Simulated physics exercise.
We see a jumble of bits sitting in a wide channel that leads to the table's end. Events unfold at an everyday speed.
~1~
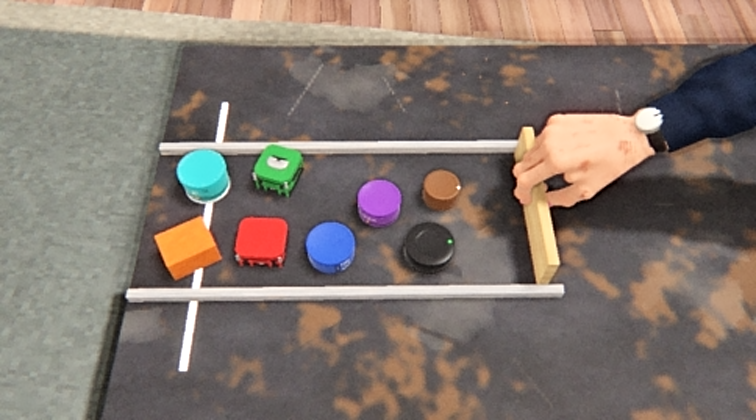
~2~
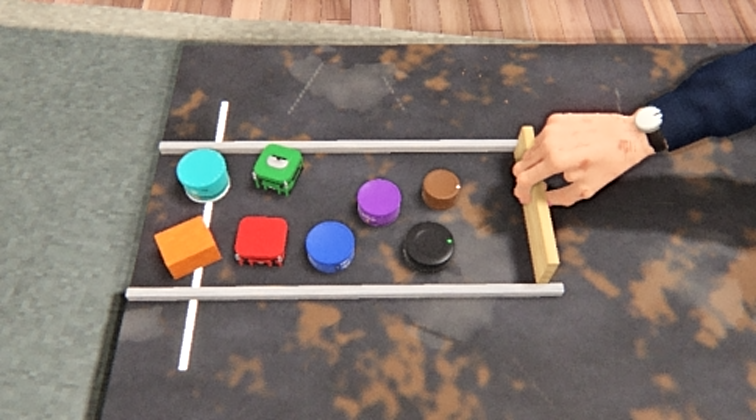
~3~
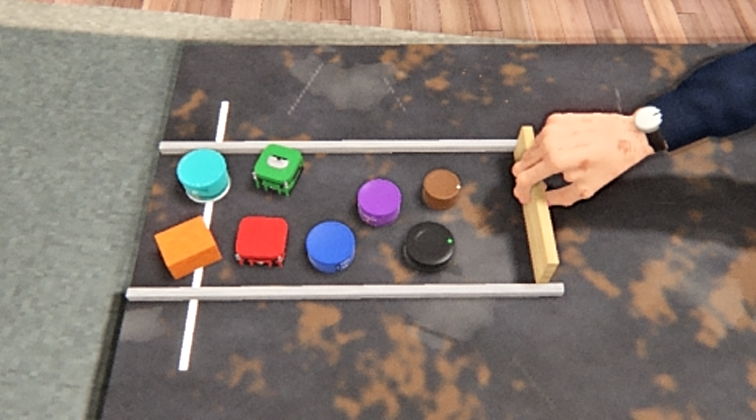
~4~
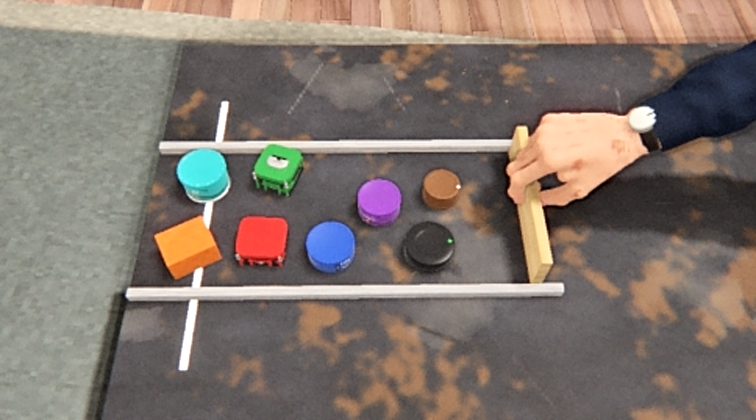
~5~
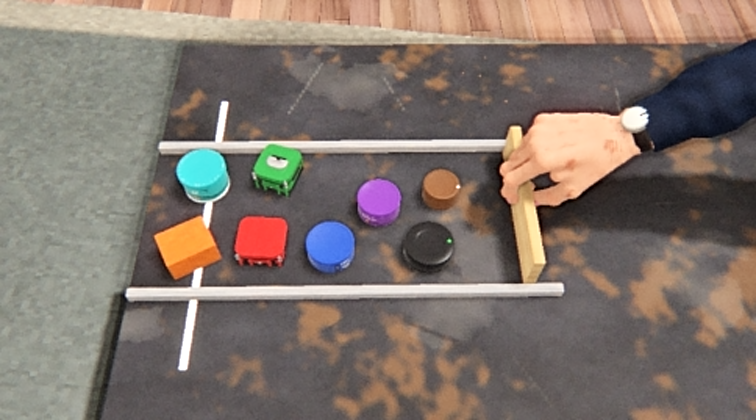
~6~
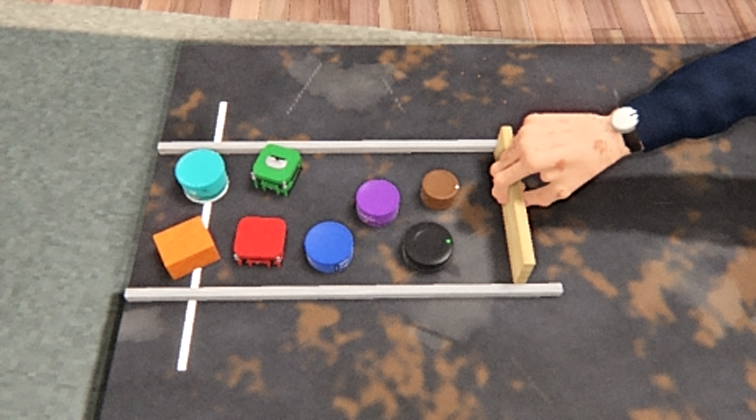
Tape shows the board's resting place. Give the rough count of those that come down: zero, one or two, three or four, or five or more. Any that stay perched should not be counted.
Once the board stops, three or four are missing from the table.
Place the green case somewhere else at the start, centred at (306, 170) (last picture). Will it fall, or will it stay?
Starting there, it remains in the end.
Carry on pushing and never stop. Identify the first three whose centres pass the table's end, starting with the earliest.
First the orange block, then the red case, then the turquoise tin.
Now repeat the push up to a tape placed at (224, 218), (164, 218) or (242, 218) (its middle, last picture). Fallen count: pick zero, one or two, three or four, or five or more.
Taking the tapes one at a time, the count is either one or two, then five or more, then one or two.
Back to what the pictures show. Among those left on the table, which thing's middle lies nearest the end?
It's the green case.
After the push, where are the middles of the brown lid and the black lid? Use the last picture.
The brown lid comes to rest at (189, 192), and the black lid comes to rest at (168, 265).
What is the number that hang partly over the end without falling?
Count of overhanging things: 0.
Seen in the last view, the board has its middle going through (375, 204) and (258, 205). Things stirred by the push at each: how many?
Counts: 5 and 8.
Soon after, none off yet; orange block at rest near (187, 248); turquoise tin at rest near (203, 176); red case at rest near (262, 242).
After that, none off yet; orange block displaced about its own width near (134, 246); turquoise tin at rest near (203, 176); red case displaced well along near (184, 246).
In the end, the number that fall off is three or four; gone, blue tub, red case, turquoise tin and orange block.
